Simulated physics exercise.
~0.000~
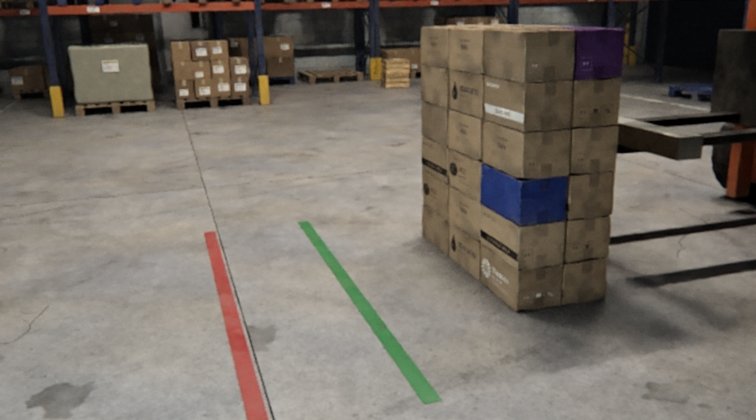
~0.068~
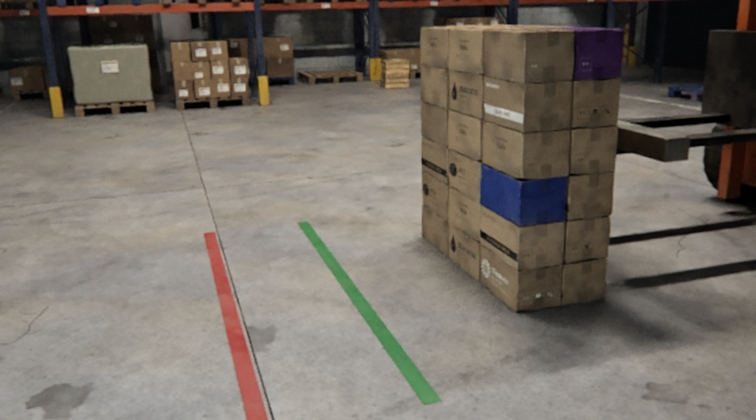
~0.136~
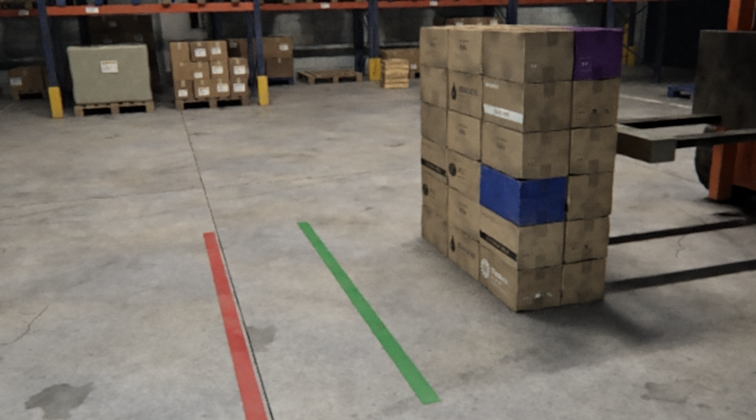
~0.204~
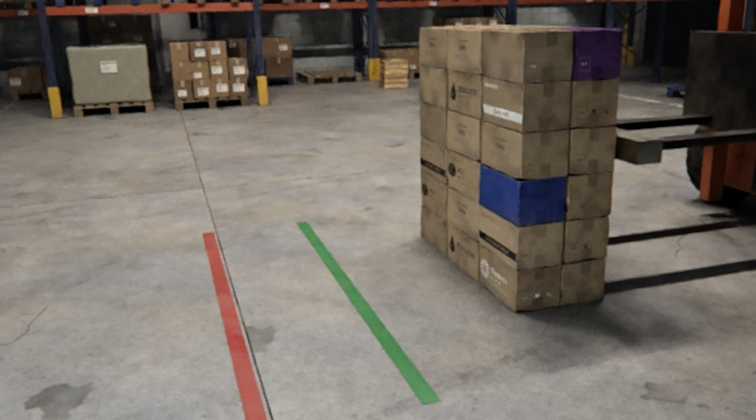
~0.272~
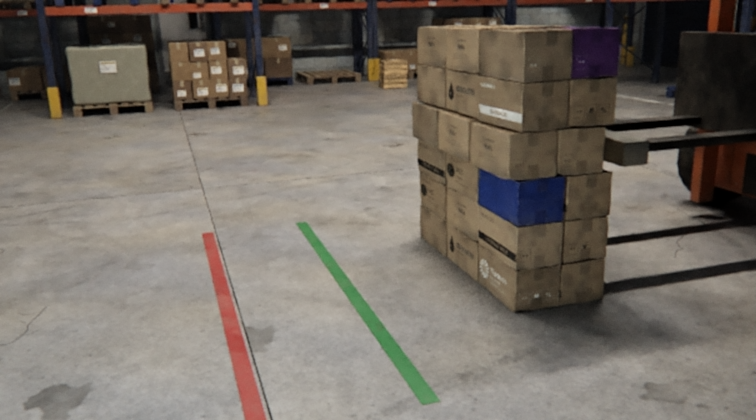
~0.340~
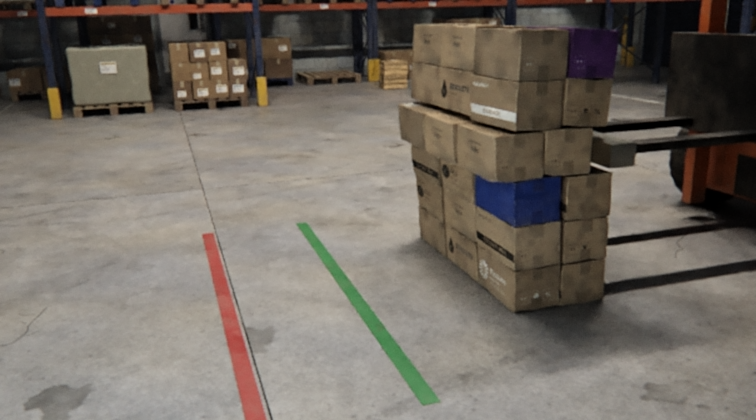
A forklift with a bar across its forks crept left to a tall stack of cardboard boxes and pushed into it, shoving a middle row out leftward while the boxes above shifted and leaned slightly.
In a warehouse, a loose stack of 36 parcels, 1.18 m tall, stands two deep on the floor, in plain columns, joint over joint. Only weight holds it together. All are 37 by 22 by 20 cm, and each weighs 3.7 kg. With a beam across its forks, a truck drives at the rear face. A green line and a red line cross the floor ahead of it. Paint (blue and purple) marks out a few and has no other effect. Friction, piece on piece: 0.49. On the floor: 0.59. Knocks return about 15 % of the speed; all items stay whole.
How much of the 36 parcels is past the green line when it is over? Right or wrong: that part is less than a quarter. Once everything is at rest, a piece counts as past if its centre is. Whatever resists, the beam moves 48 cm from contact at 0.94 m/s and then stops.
Wrong, it is more than a quarter.
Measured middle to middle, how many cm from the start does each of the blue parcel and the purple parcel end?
Blue shifts close to 80 cm and purple close to 40 cm.
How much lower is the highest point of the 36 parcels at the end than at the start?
About 30 cm.
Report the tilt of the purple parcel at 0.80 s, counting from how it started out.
Tilt: Approx. 50°.
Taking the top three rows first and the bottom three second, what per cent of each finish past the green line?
I'd put the top at 60 per cent and the bottom at 10 per cent.
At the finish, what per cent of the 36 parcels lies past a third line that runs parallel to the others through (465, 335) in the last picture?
Close to 55 in a hundred.
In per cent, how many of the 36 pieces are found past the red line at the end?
Close to 10 percent.
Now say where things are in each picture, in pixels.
In the first frame (each place is the centre of the face we see best), beam (689, 148) 21 cm from the stack; red line, near end, (245, 369); green line, near end, (391, 344); purple parcel (601, 54); blue parcel (544, 201); all in place.
In the second frame, beam (676, 150) 14 cm from the stack; purple parcel (600, 55).
In the third frame, beam (662, 151) 8 cm from the stack; purple parcel (600, 55).
In the fourth frame, beam (648, 153) 15 mm from the stack; purple parcel (599, 55).
In the fifth frame, beam (635, 154) 49 mm in; purple parcel (597, 53); 6 have shifted.
In the sixth frame, beam (621, 156) 11 cm in; red line, near end, (243, 370); green line, near end, (390, 345); purple parcel (595, 54) tilted 5°; blue parcel (538, 202) moved 18 mm; 25 have shifted.
By 0.52 s, none of the 36 parcels past the green line, 27 disturbed; purple parcel tilted 22°; blue parcel tilted 18°.
By 0.80 s, 3 of the 36 parcels past the green line; blue parcel tilted 59°, 16 cm lower; purple parcel tilted 55°, 12 cm lower.
By 1.36 s, 12 of the 36 parcels past the green line; blue parcel on its side; purple parcel on its side.
When it is over (2.5 s), 13 of the 36 parcels past the green line; blue parcel on its side; purple parcel on its side. That is 36 per cent. In pixels of the last frame, middles, blue parcel near (372, 294), purple parcel near (554, 135).
